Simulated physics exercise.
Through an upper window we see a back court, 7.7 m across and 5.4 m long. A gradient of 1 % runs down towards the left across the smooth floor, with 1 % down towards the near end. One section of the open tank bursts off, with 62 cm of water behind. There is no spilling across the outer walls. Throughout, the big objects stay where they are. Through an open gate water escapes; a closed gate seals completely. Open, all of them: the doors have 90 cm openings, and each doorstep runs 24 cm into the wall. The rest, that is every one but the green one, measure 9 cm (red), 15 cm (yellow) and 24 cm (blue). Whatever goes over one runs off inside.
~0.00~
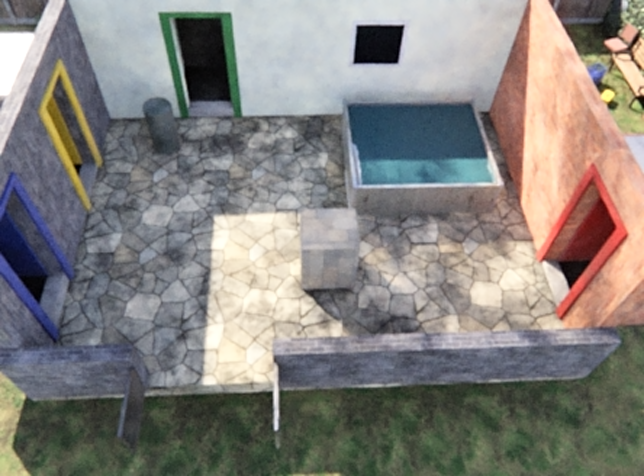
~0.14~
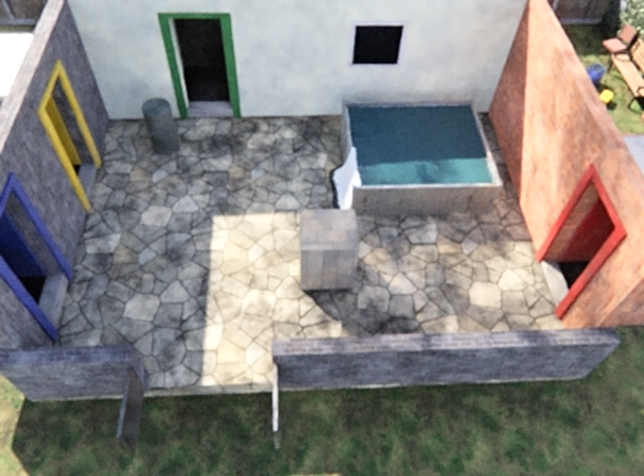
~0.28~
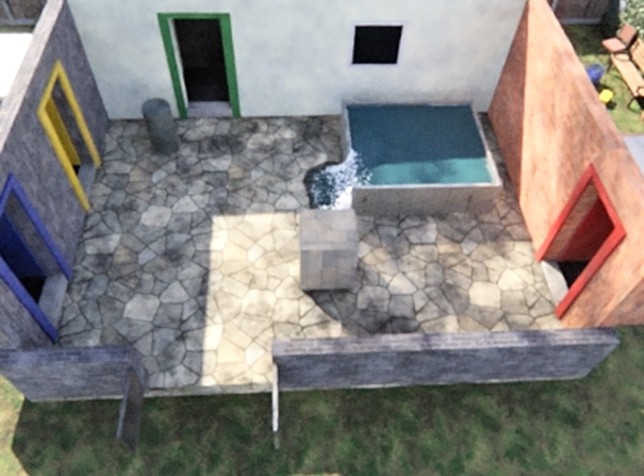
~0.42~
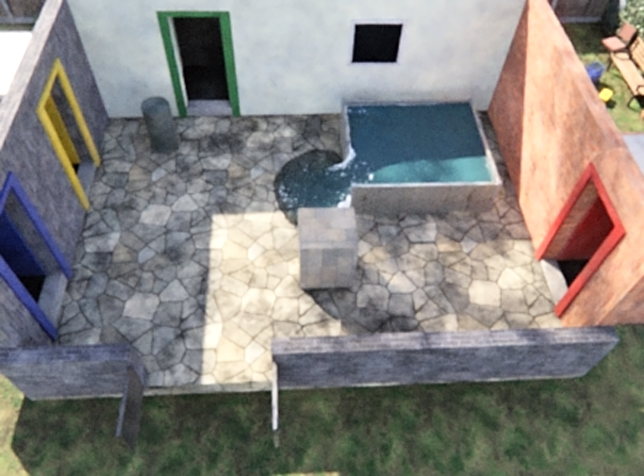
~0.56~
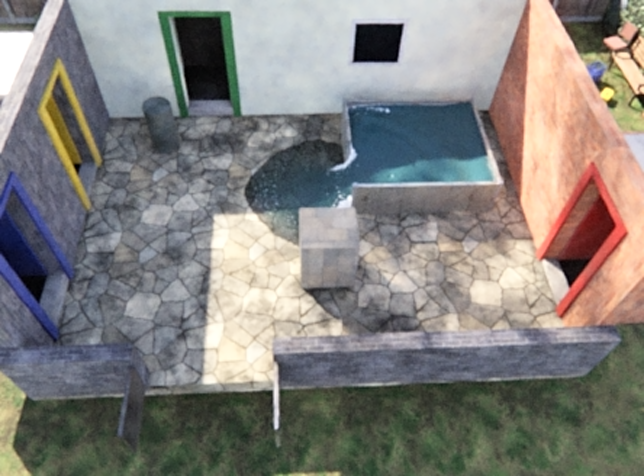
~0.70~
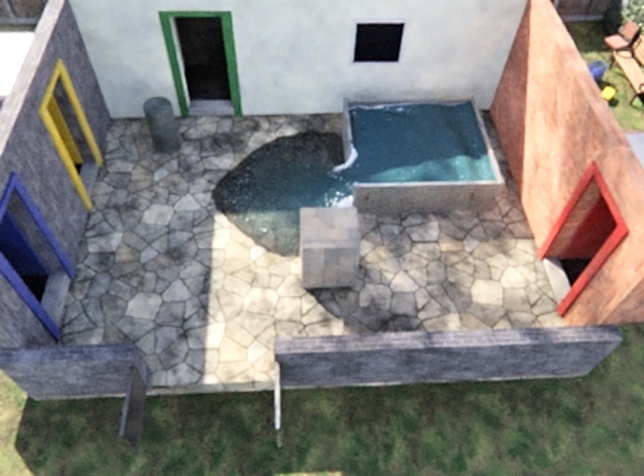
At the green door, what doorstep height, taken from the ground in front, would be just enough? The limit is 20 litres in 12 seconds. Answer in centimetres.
6.5 cm.
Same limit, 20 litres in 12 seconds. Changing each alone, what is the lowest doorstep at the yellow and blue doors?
You'd want some 17 cm at yellow and some 18 cm at blue.
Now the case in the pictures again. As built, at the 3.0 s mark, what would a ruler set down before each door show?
Door by door in centimetres - green 9, red 0, yellow 23, blue 22.
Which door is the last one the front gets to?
Coming last is the red one.
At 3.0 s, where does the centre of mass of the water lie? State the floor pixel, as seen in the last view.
Approximately (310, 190).
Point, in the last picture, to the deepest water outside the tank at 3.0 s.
Around pixel (48, 374).
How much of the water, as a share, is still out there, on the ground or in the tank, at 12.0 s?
Water still present: Approx. 78 %.
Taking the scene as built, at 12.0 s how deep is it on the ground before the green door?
The depth there is around 6.0 cm.
After 1.4 s water covers 35 % of the floor, deepest (38 cm) near (345, 192); it has not reached the green door.
After 3.0 s water covers 55 % of the floor, deepest (36 cm) near (48, 374); 9 cm at the green door, 0 litres in over its 19 cm doorstep.
After 12.0 s water covers 95 % of the floor, deepest (14 cm) near (48, 374); 6 cm at the green door, 0 litres in over its 19 cm doorstep.
At the green door as built, the water arrived by 1.6 s and peaked near 11 cm at 2.8 s.
With a doorstep of 6 cm, 29 litres would have come in within the 12 s; with 8 cm, 9 litres. So under 20 litres takes about 6.5 cm.
